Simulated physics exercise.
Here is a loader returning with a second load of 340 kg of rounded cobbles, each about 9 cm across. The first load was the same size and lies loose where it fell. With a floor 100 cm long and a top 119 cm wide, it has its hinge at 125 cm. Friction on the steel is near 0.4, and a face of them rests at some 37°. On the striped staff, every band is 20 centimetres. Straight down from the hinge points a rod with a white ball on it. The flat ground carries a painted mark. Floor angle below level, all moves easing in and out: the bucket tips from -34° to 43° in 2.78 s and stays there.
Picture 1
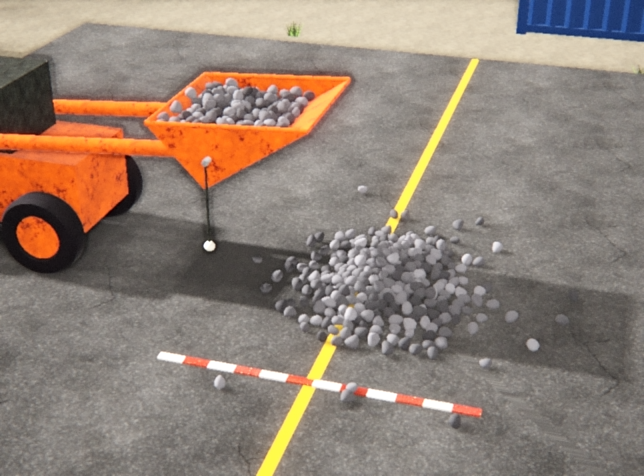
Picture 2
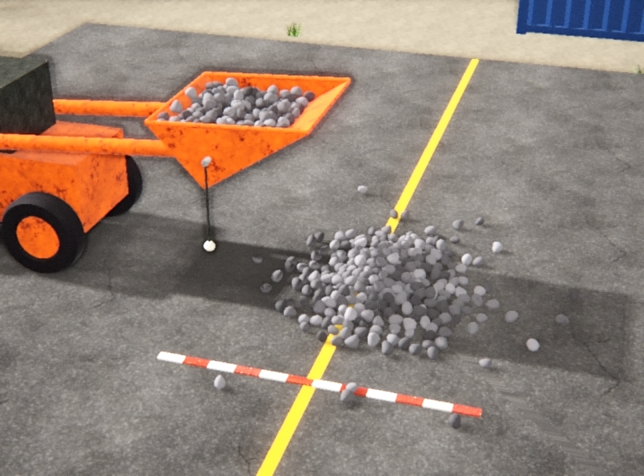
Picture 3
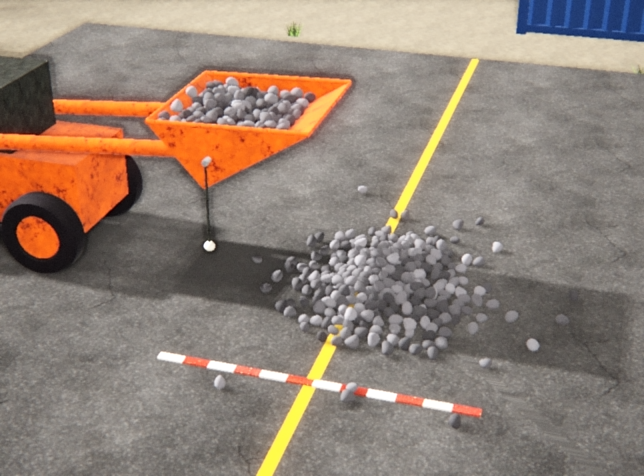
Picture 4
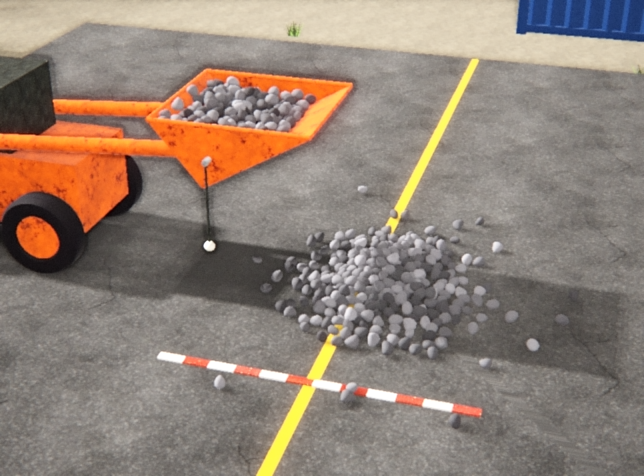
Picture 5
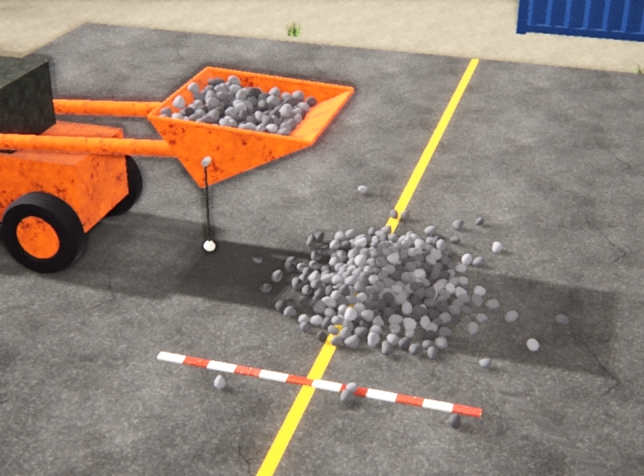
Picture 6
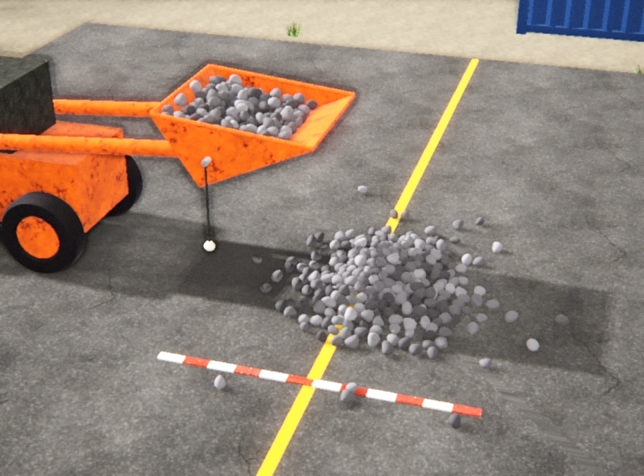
An orange loader with black tyres stands at the left on cracked grey paving, seen from above, its raised bucket full of grey stones. Below and to the right, a loose heap of similar stones lies across a yellow line, near a red-and-white striped staff, with a blue container at the top right. The bucket tilts slightly, its front edge rising a little, while the heap and camera stay still.
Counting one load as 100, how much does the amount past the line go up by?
It goes up by about 28.
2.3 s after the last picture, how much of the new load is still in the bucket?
0 %.
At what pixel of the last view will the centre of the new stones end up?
Roughly at (341, 263) in the last picture.
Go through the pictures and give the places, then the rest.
The first picture shows lip at (308, 132), floor tilted -34°, highest stones at (228, 93). The earlier load is highest near (371, 270), 18 cm above ground level, 33 % short of the line, 67 % past the line.
In the second picture, the bucket is at -34°, its lip at (308, 133); the top of the load is at (229, 93).
The third picture shows lip at (309, 135), floor tilted -32°, highest stones at (229, 93).
In the fourth picture, the bucket is at -30°, its lip at (310, 138); the top of the load is at (227, 92).
In the fifth picture, the bucket is at -28°, its lip at (311, 143); the top of the load is at (221, 89).
In the sixth picture, the bucket is at -25°, its lip at (313, 149); the top of the load is at (222, 88).
Then, 1.5 s after the last picture the floor is at 31°; in per cent of one load, 92 in the bucket, 41 short of the line, 67 past the line; the foremost stones are at (513, 333).
Then, 2.3 s after the last picture the floor is at 43°; in per cent of one load, 0 in the bucket, 107 short of the line, 93 past the line; the foremost stones are at (513, 333).
Then, 2.6 s after the last picture the floor is at 43°; in per cent of one load, 0 in the bucket, 105 short of the line, 95 past the line; the foremost stones are at (513, 333).
Then, 5.4 s after the last picture the floor is at 43°; in per cent of one load, 0 in the bucket, 105 short of the line, 95 past the line; the foremost stones are at (513, 333). Net gain past the line, 28.
